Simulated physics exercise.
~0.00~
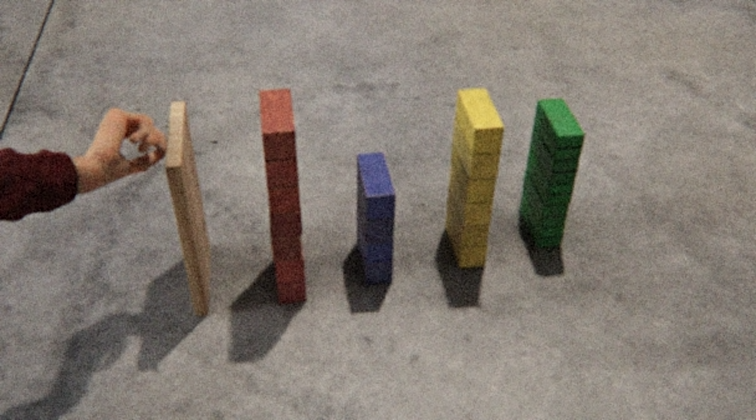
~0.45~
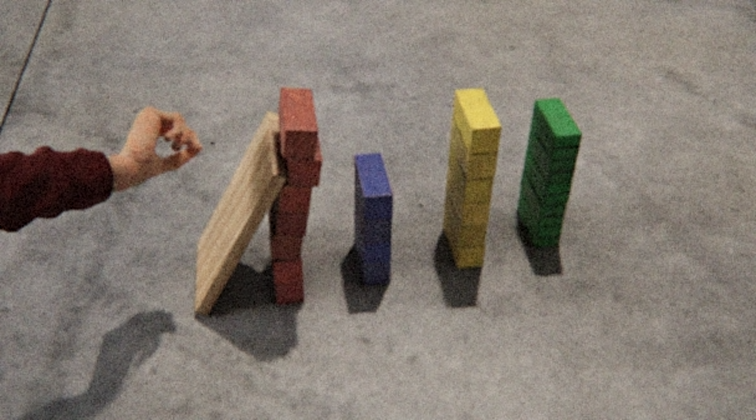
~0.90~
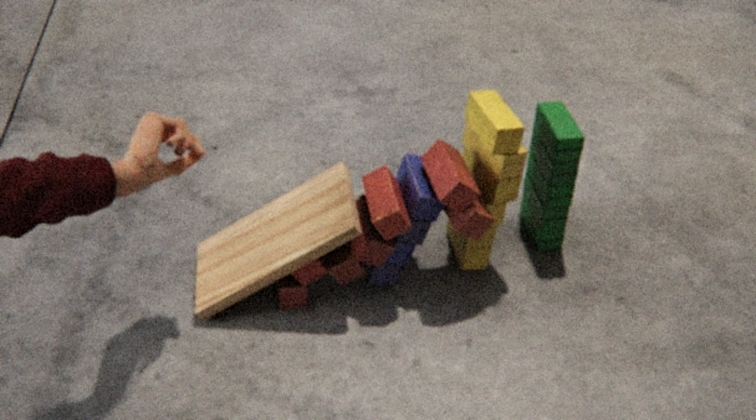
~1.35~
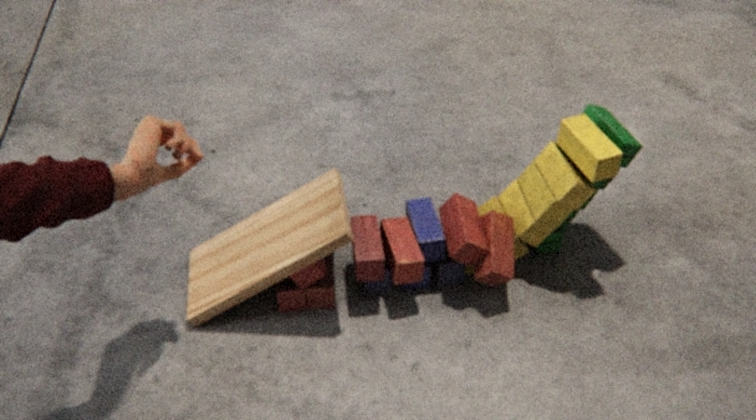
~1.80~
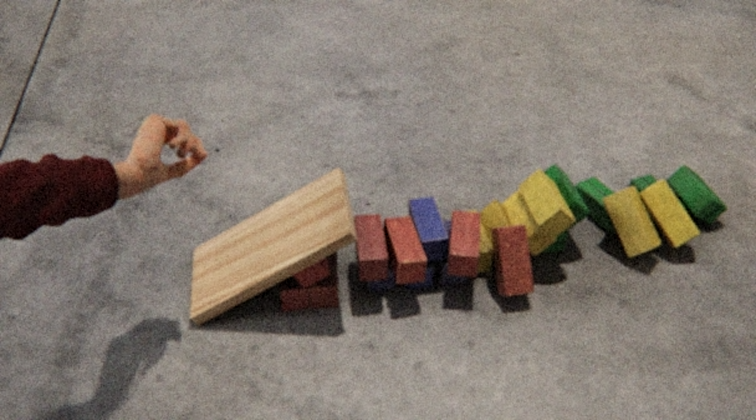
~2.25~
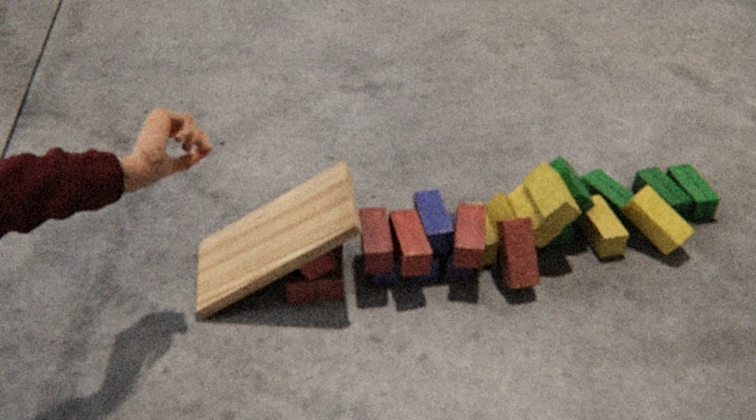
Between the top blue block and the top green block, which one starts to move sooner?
The top blue block moves first, tilting as the red blocks tumble into its column while the green column still stands untouched. The top green block only starts to move afterwards, when the yellow column leans into it.
